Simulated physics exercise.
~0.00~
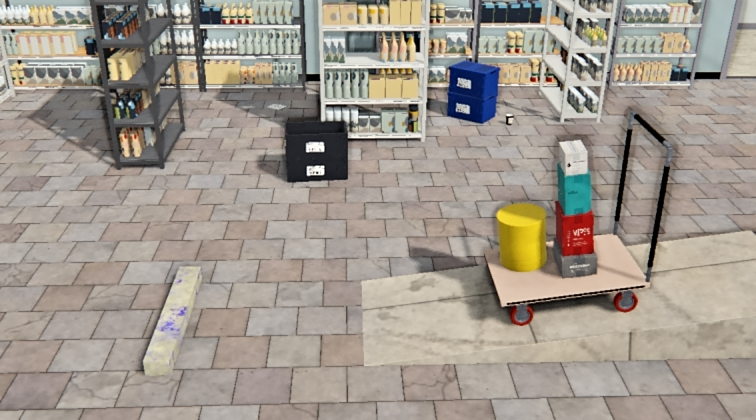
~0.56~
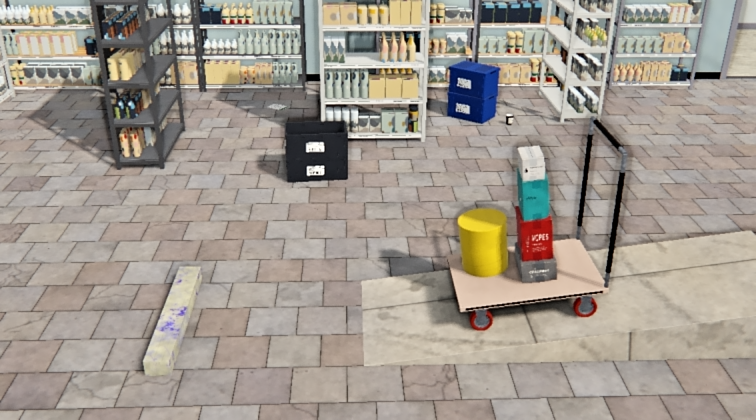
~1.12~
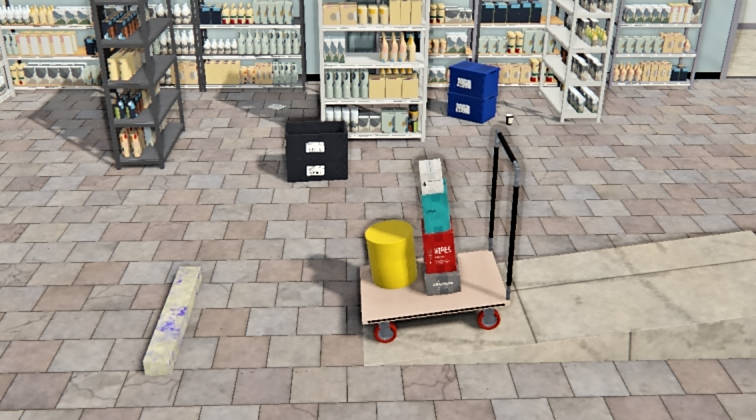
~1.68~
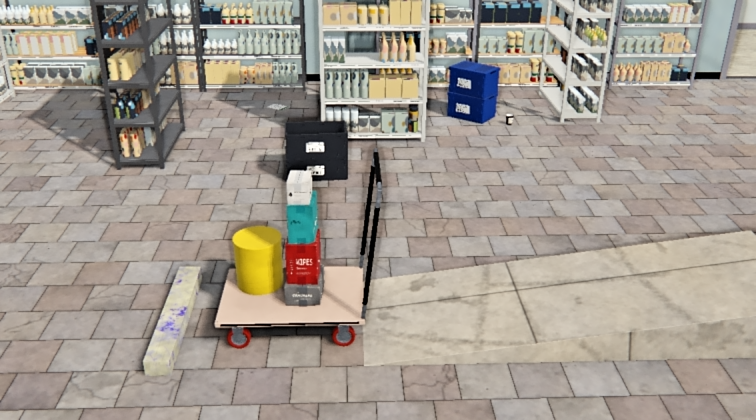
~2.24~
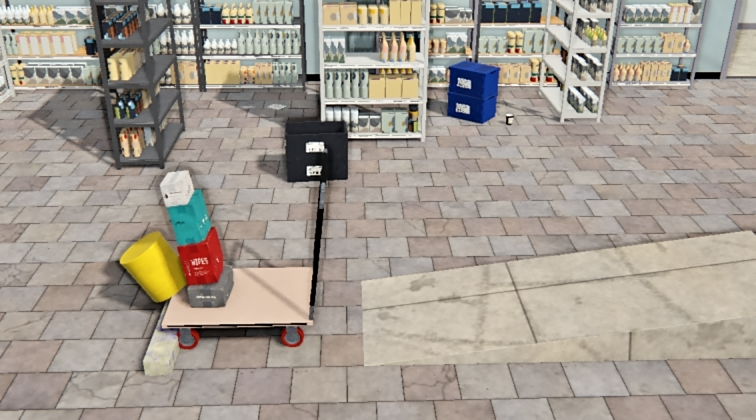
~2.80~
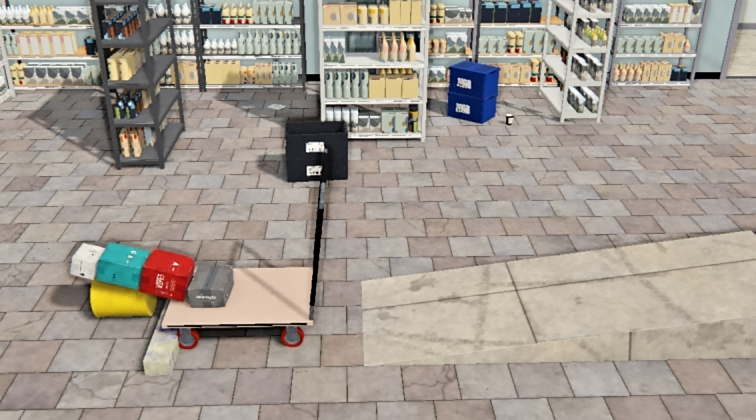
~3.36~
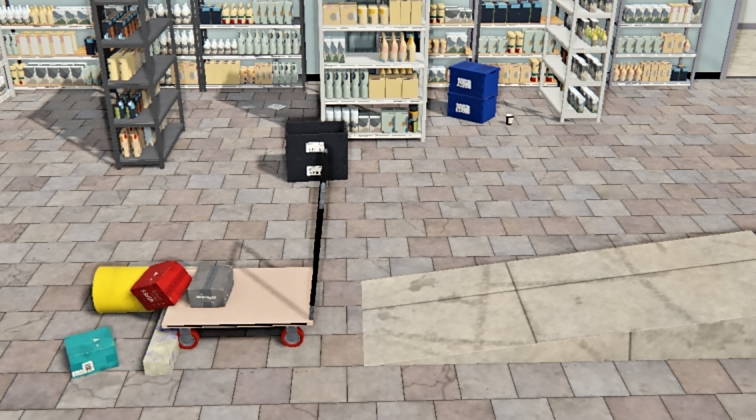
A flat trolley with red wheels and a black handle stands on a pale ramp at the right of a paved shop floor, seen from slightly above, with stocked shelves and black and blue boxes behind. It carries a yellow pail beside a stack of white, turquoise, red and grey parcels. The trolley rolls left down the ramp and across the paving until it stops at a pale kerb. The pail and stack tip forward, and all but the grey parcel tumble off the left end. The pail lies on its side with the red box against it, the turquoise box rests nearer, the white parcel is out of sight, and the grey one stays tilted on the deck.
